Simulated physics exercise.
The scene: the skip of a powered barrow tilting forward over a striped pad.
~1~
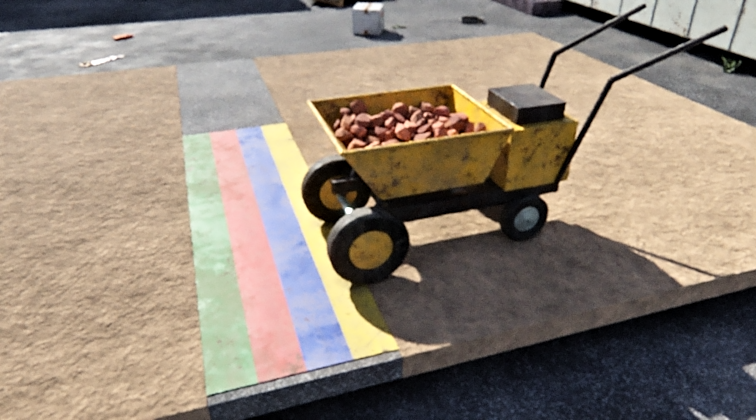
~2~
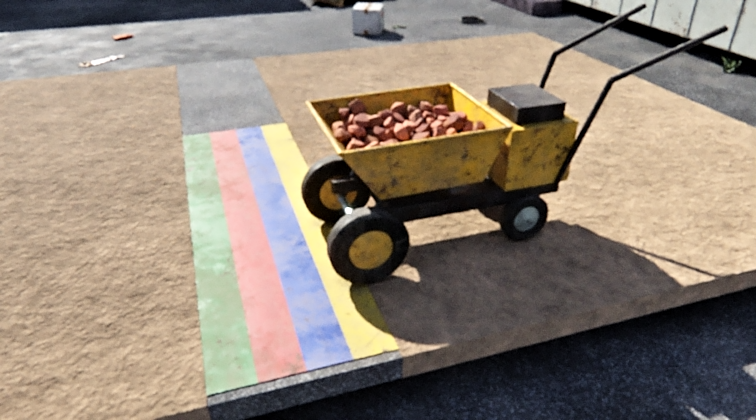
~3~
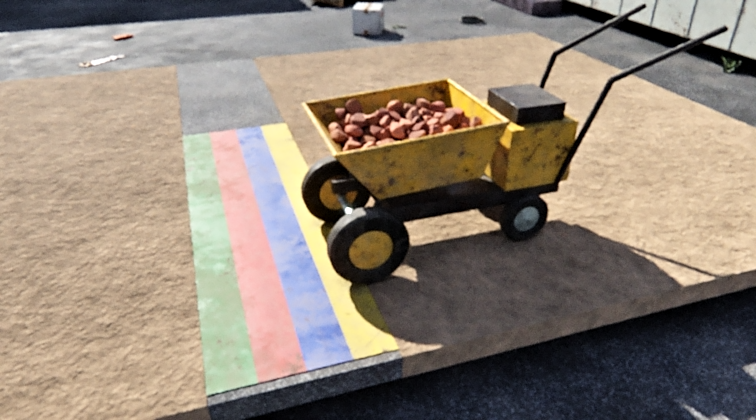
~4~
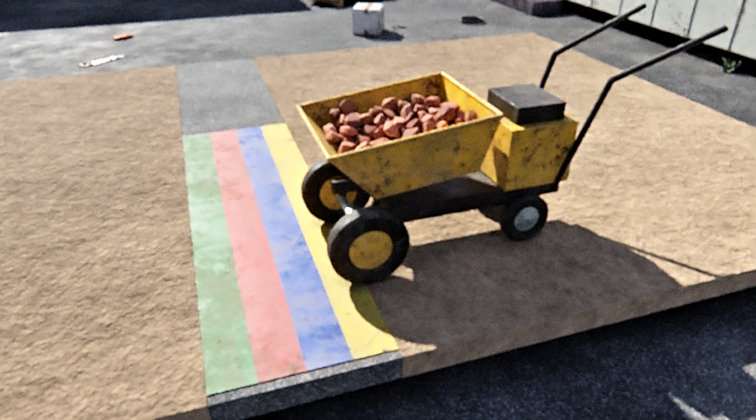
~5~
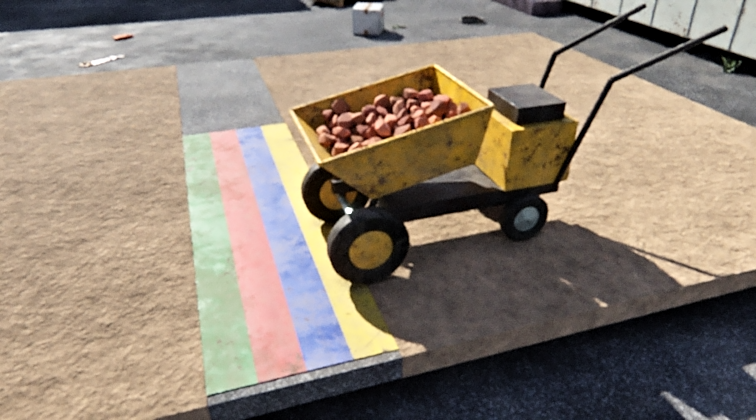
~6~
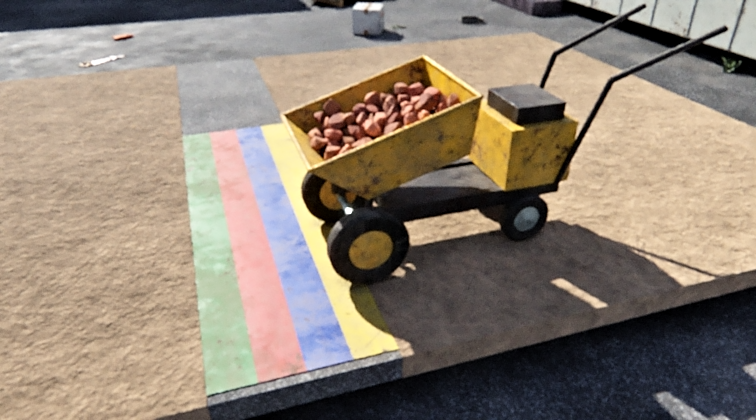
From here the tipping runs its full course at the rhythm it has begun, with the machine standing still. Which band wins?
Most covered: The green band.
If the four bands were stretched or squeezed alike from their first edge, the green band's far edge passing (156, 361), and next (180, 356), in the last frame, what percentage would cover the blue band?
The first gives 0 %, the second 0 %.
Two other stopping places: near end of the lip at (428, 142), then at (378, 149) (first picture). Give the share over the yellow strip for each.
Near 20 % and 0 %.
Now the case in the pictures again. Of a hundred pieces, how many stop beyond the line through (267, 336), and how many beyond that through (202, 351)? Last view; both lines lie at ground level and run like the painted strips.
First some 80, then 30 per cent.
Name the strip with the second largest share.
The runner-up: That red strip.
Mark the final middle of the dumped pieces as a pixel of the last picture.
Around (209, 266).
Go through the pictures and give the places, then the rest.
In the first picture, lip of the skip at (343, 154), level; top of the load at (401, 132), lumps of rubble; yellow strip at (357, 311); blue strip at (315, 320); red strip at (271, 330); green strip at (226, 340).
In the second picture, lip of the skip at (341, 155), level; top of the load at (400, 132).
In the third picture, lip of the skip at (337, 157), tipped barely; top of the load at (417, 123).
In the fourth picture, lip of the skip at (330, 160), tipped a little; top of the load at (411, 120).
In the fifth picture, lip of the skip at (321, 164), tipped a little; top of the load at (418, 120).
In the sixth picture, lip of the skip at (310, 171), tipped clearly; top of the load at (420, 103); yellow strip at (357, 311); blue strip at (315, 320); red strip at (271, 330); green strip at (226, 340).
Soon, skip tipped steeply; all in the skip.
A while on, skip tipped steeply; nearly all in the skip; a stray few over the red strip; a small part over the green strip; a stray few falling; a stray few off the paint.
Towards the end, skip tipped right over; about a quarter in the skip; a small part over the red strip; about a third over the green strip; about a quarter off the paint.
Finally, skip tipped right over; a small part in the skip; none over the yellow strip; a stray few over the blue strip; about a quarter over the red strip; about a third over the green strip; about a third off the paint.
